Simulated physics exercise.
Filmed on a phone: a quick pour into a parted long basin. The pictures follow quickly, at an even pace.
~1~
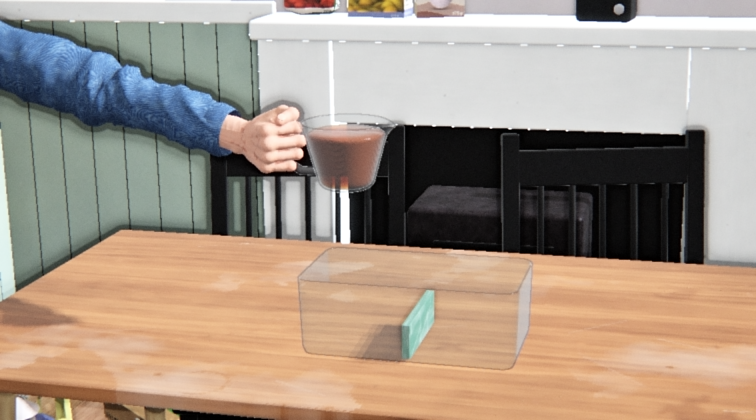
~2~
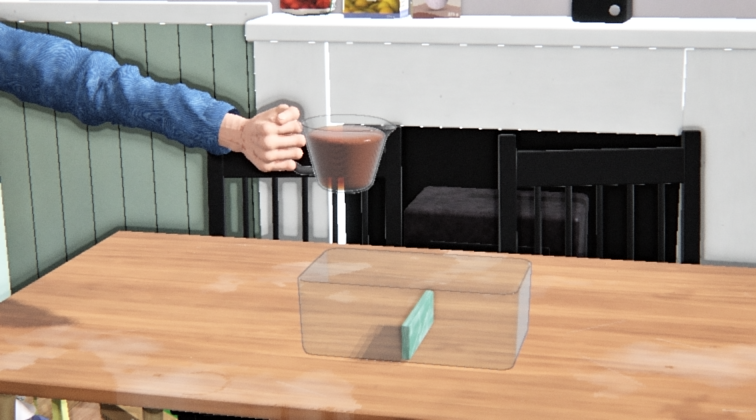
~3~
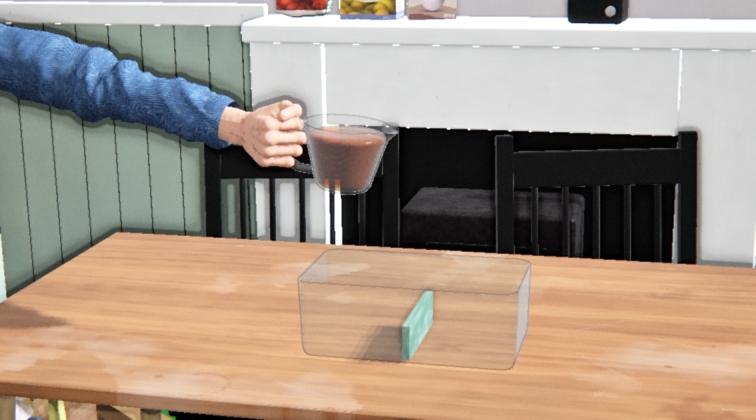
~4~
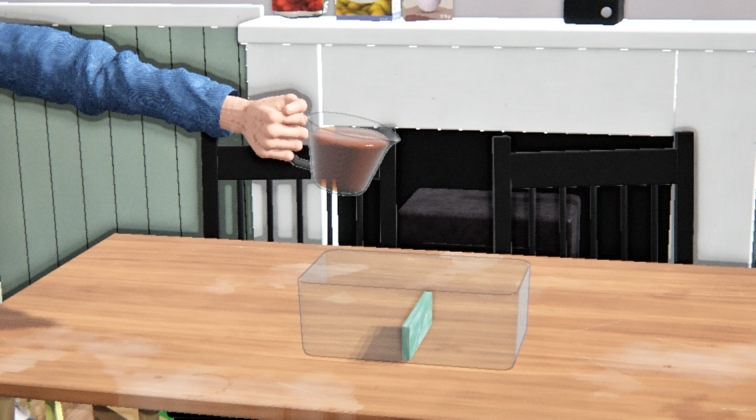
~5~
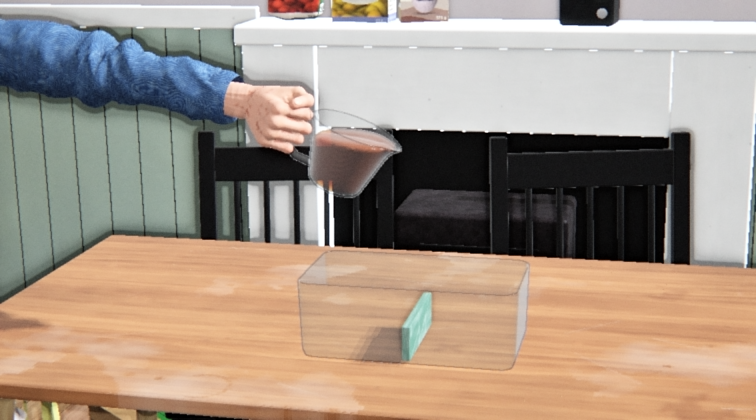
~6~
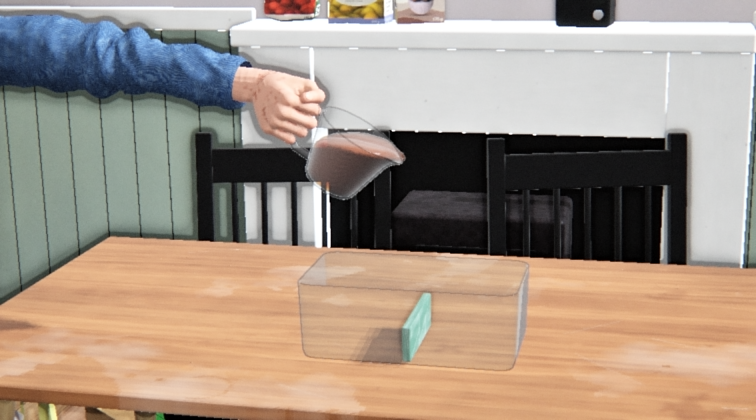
A hand in a blue sleeve held a clear jug of brown liquid above a see-through basin with a green divider, then steadily tilted it to the right until the liquid reached the lip.
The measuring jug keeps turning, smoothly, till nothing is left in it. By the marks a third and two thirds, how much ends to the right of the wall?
In the end over two thirds is right of the wall.
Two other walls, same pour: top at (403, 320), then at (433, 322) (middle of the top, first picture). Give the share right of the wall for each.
In turn 85 and 50 in a hundred.
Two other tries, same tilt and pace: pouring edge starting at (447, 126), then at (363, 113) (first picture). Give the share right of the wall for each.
About 80 and 20 per cent.
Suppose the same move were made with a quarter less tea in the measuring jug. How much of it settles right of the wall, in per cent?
Close to 80 per cent.
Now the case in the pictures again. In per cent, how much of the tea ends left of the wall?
It comes to 15 per cent or so.
A moment on, the measuring jug is tipped on its side and 33 per cent is still to pour, 0 is left of the wall and 26 right of it.
Next, the measuring jug is tipped on its side and 4 per cent is still to pour, 9 is left of the wall and 72 right of it.
Then the measuring jug is tipped on its side and 0 per cent is still to pour, 14 is left of the wall and 81 right of it.
Later the measuring jug is tipped on its side and 0 per cent is still to pour, 15 is left of the wall and 81 right of it.
At rest 15 per cent lies left of the wall, 81 right of it and 4 outside.
